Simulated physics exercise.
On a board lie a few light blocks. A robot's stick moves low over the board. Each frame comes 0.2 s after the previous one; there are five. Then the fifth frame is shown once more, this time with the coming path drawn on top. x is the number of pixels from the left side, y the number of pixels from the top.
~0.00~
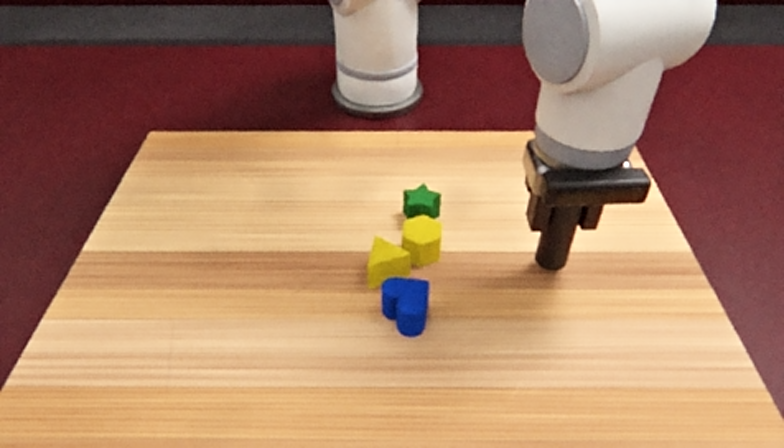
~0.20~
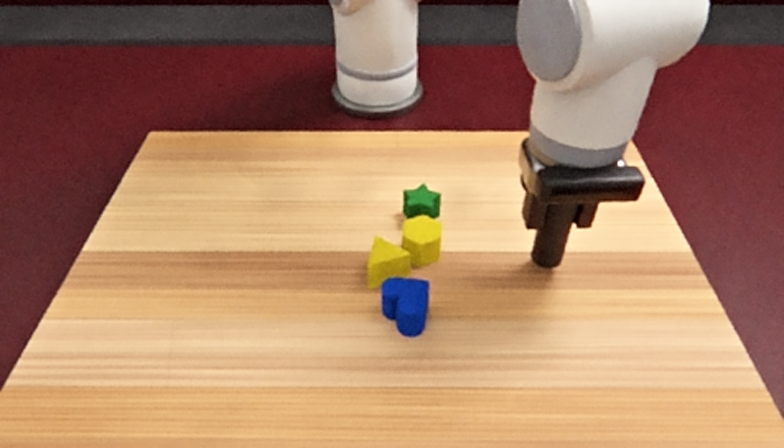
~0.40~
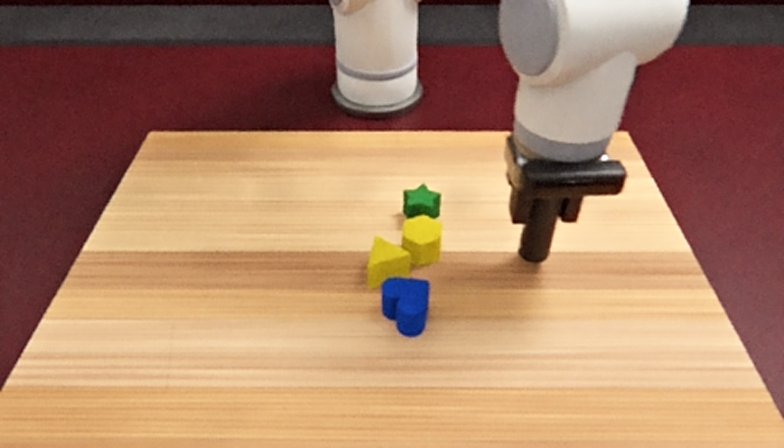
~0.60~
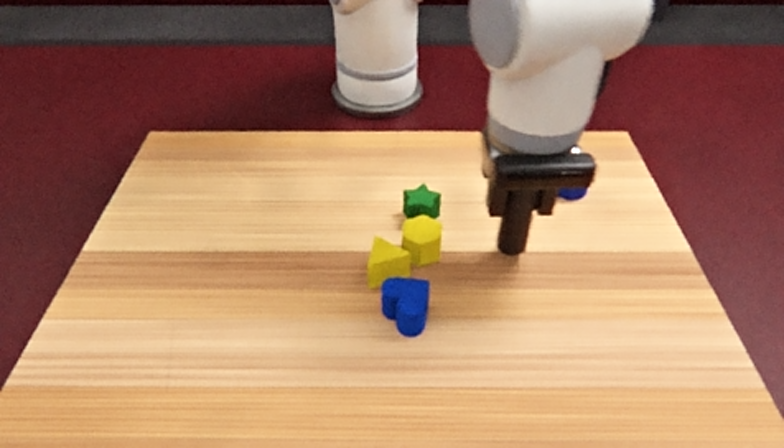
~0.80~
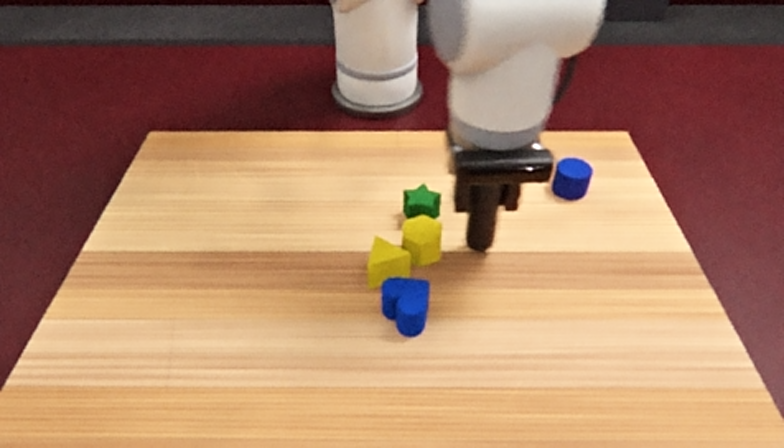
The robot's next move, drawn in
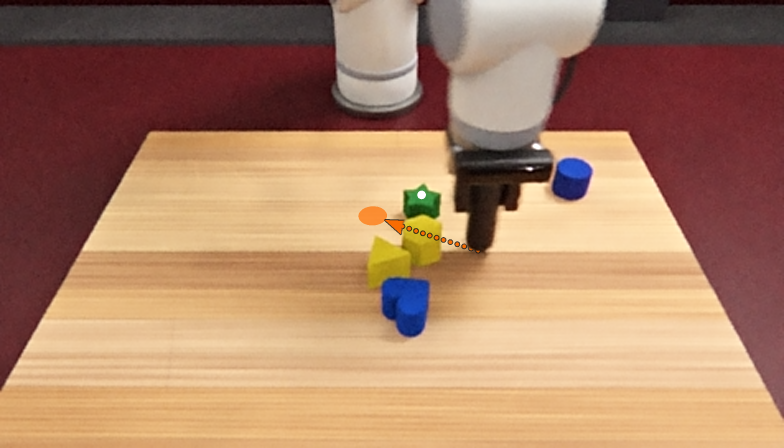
The robot's stick moves left over the board toward the blocks, which all stay still.
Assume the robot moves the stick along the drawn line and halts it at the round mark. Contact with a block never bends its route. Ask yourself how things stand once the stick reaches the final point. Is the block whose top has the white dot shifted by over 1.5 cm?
My answer is yes.
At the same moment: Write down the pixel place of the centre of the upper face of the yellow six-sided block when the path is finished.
It ends at (399, 229).
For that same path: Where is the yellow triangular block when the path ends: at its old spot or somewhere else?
Once the path ends, it is where it was.
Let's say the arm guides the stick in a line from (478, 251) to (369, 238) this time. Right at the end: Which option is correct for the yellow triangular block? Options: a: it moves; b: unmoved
The correct letter is a.
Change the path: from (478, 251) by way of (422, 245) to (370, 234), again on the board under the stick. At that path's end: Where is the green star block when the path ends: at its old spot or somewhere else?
It barely shifts, if at all.
The line goes from (478, 251) directly to (373, 216); the dot is on the green star block.
The first path, step by step. One third of the way, stick (441, 230); yellow six-sided block (412, 229), turned 20° anticlockwise.
Two thirds of the way, stick (406, 218); green star block (408, 184), turned 55° clockwise; yellow six-sided block (399, 229), turned 65° anticlockwise.
At the end, stick (372, 206); yellow triangular block unmoved; green star block (402, 181), turned 95° clockwise; yellow six-sided block (399, 229), turned 65° anticlockwise.
